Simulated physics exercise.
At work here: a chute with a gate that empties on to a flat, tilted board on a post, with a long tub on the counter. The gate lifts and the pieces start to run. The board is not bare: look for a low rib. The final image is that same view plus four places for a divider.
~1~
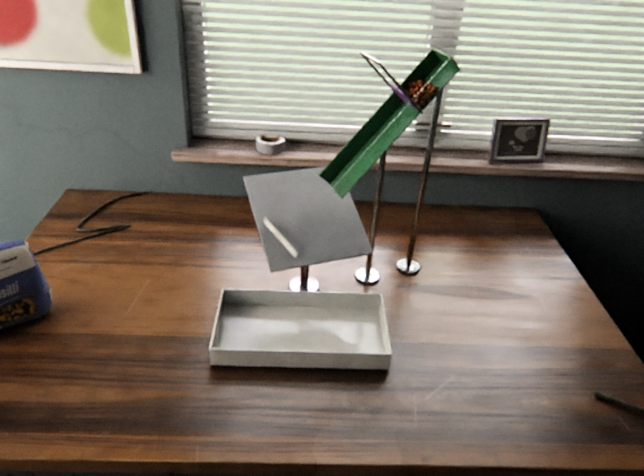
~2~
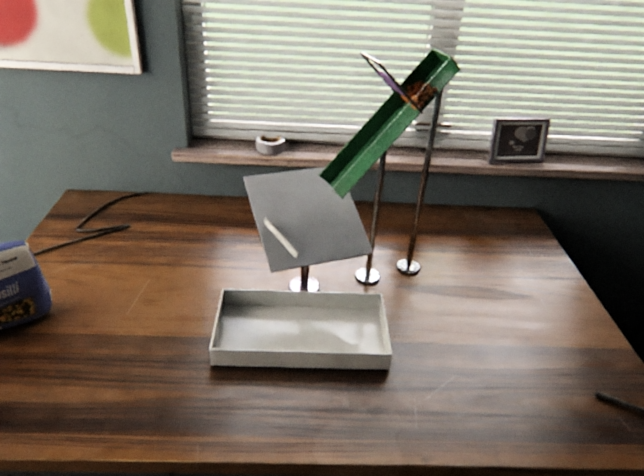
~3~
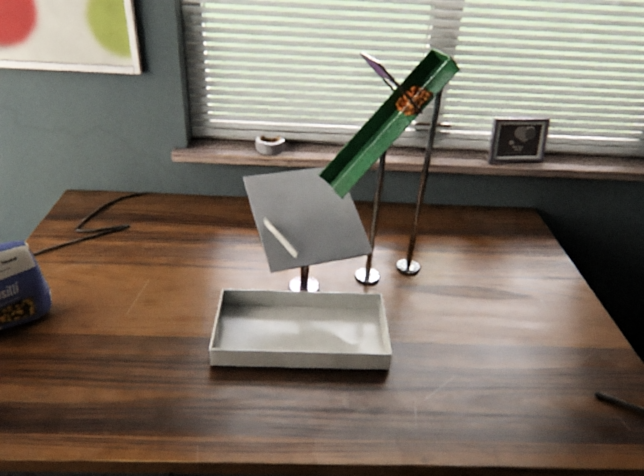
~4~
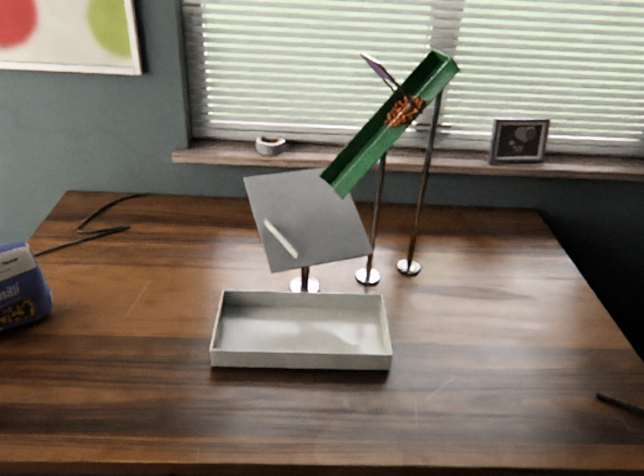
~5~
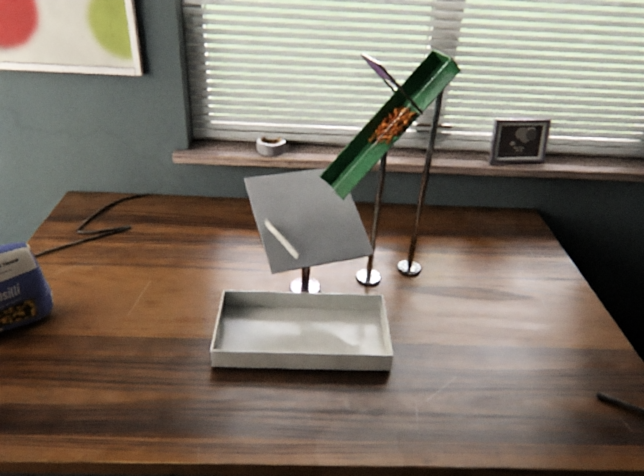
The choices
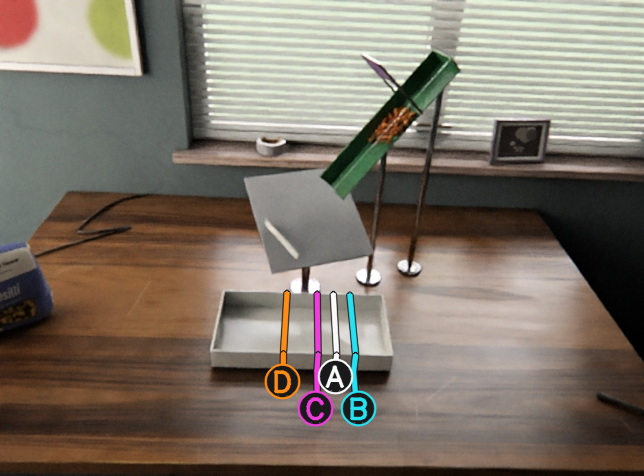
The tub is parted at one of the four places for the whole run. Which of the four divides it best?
Use line C.
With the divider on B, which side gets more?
The left side.
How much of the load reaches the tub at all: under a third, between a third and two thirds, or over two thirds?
Over two thirds.
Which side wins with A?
Left.
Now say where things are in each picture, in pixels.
Load behind the gate at (420, 95), bits of cat kibble; lip of the chute at (336, 191), sloping fairly steeply, in the first frame.
Middle of the board at (308, 214), tilted gently; middle of its low edge at (324, 262); of its high edge at (293, 171), in the second frame.
Front corners of the tub at (210, 349) and (392, 354), empty; front of the load at (399, 107), in the third frame.
Middle of the load at (407, 110); its front at (386, 123), about a quarter of the way to the lip; rib from (265, 218) to (298, 254), in the fourth frame.
Middle of the load at (393, 123); its front at (370, 141), about half of the way to the lip, in the fifth frame.
On the marked copy, line A crosses the front rim at (336, 353); line B crosses the front rim at (355, 354); line C crosses the front rim at (318, 353); line D crosses the front rim at (283, 352).
If A is chosen, of what is caught, nearly all on the left of the divider, a small part on the right.
If B is chosen, of what is caught, nearly all on the left of the divider, a stray few on the right.
If C is chosen, of what is caught, about half on the left of the divider, about half on the right.
If D is chosen, of what is caught, a small part on the left of the divider, nearly all on the right.
